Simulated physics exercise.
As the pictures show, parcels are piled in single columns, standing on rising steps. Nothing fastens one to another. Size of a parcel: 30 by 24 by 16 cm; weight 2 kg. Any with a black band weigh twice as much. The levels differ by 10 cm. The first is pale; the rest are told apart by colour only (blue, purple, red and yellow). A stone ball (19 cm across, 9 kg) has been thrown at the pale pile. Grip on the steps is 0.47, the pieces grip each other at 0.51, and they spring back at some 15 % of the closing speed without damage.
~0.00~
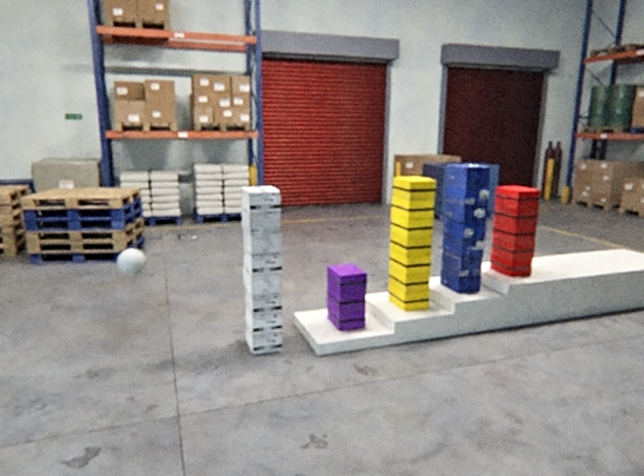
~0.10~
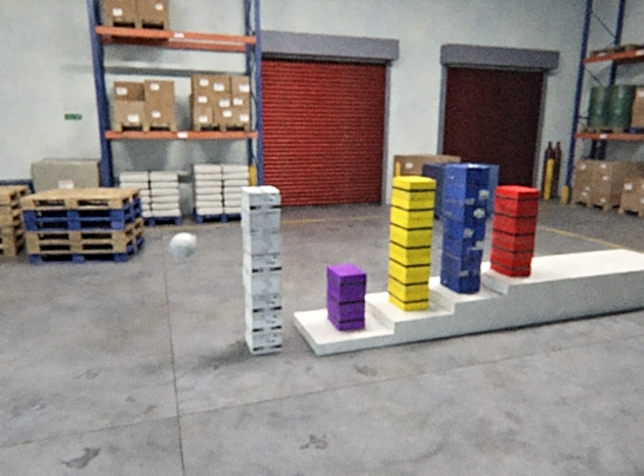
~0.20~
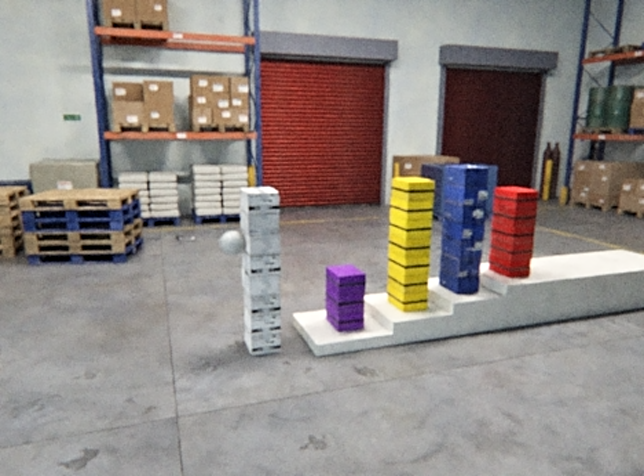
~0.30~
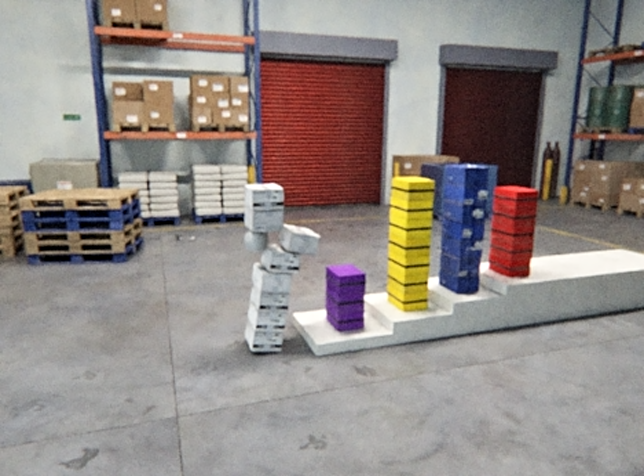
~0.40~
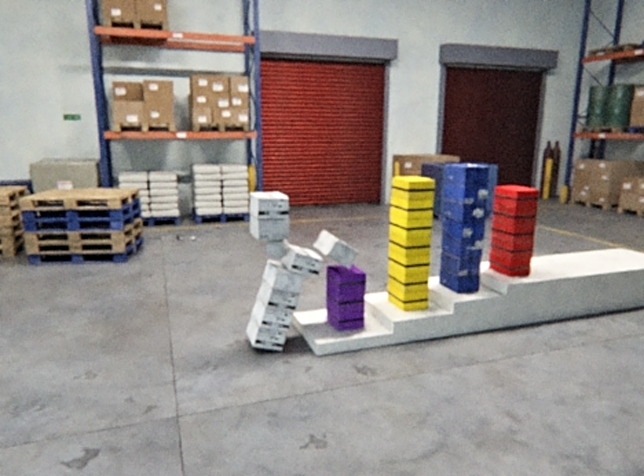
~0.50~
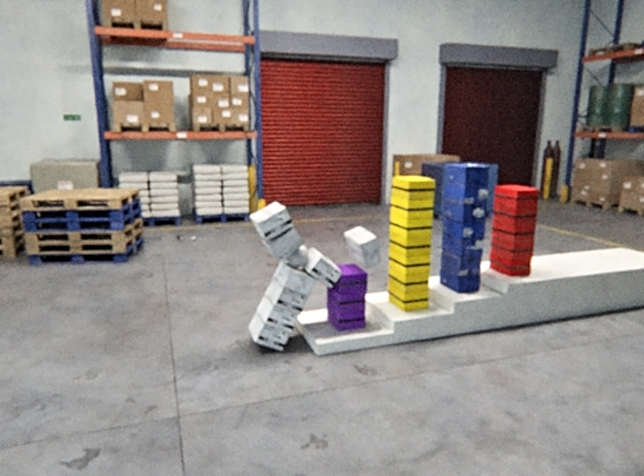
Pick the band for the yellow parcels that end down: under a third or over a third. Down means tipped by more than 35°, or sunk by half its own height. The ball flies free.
The part is fewer than one in three.
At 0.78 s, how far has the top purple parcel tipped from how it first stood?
Some 10°.
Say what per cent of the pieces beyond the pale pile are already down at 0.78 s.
By then 5 per cent.
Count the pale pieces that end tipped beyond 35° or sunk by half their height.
7 pale pieces.
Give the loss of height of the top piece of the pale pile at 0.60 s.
Roughly 30 cm.
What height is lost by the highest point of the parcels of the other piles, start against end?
Some 0 cm lower.
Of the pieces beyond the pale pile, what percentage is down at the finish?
Roughly 5 per cent of them.
After 0.60 s, 4 of the pale pile down; none of the 7 yellow parcels down (0 of 22 in all colours); top yellow parcel unmoved; top purple parcel leaning 6°.
After 0.78 s, 8 of the pale pile down; none of the 7 yellow parcels down (1 of 22 in all colours); top yellow parcel unmoved; top purple parcel leaning 8°, 13 cm lower.
After 1.30 s, 7 of the pale pile down; none of the 7 yellow parcels down (1 of 22 in all colours); top yellow parcel unmoved; top purple parcel 22 cm lower.
At rest (2.4 s), 7 of the pale pile down; none of the 7 yellow parcels down (1 of 22 in all colours); top yellow parcel unmoved; top purple parcel 22 cm lower. That is 0 per cent. As the last picture would show them, middles, top yellow parcel near (414, 188), top purple parcel near (387, 300).
